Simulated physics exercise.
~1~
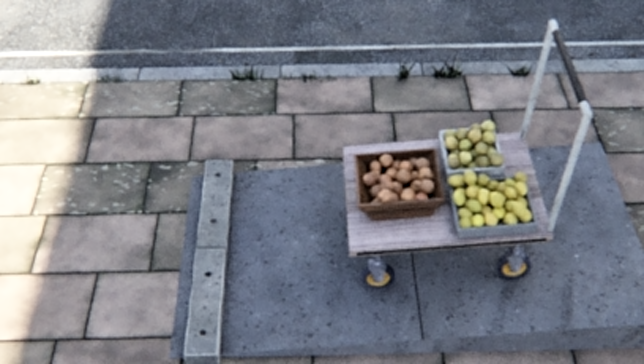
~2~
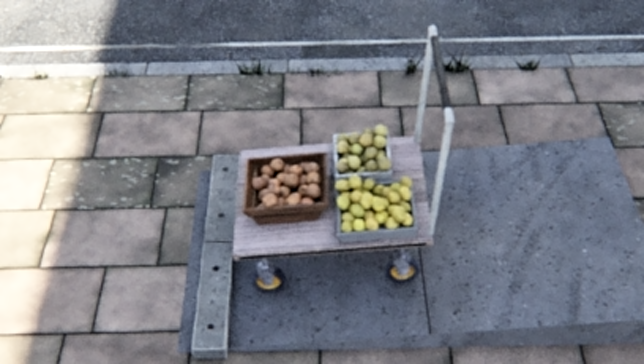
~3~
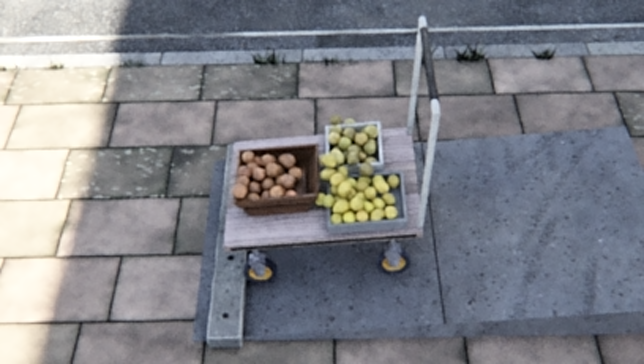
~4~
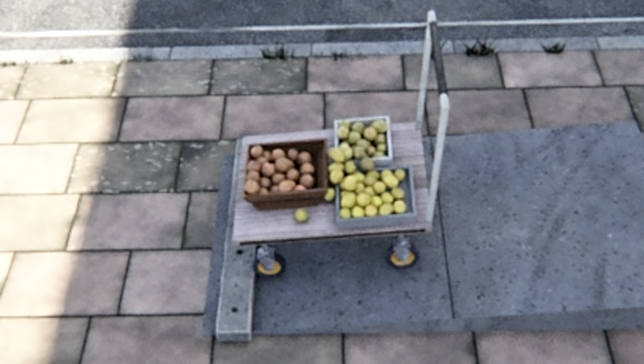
Flatbed trolley of fruit tubs rolling left along a paved strip and halting at a low kerb, a few yellowish fruits shifting forward.
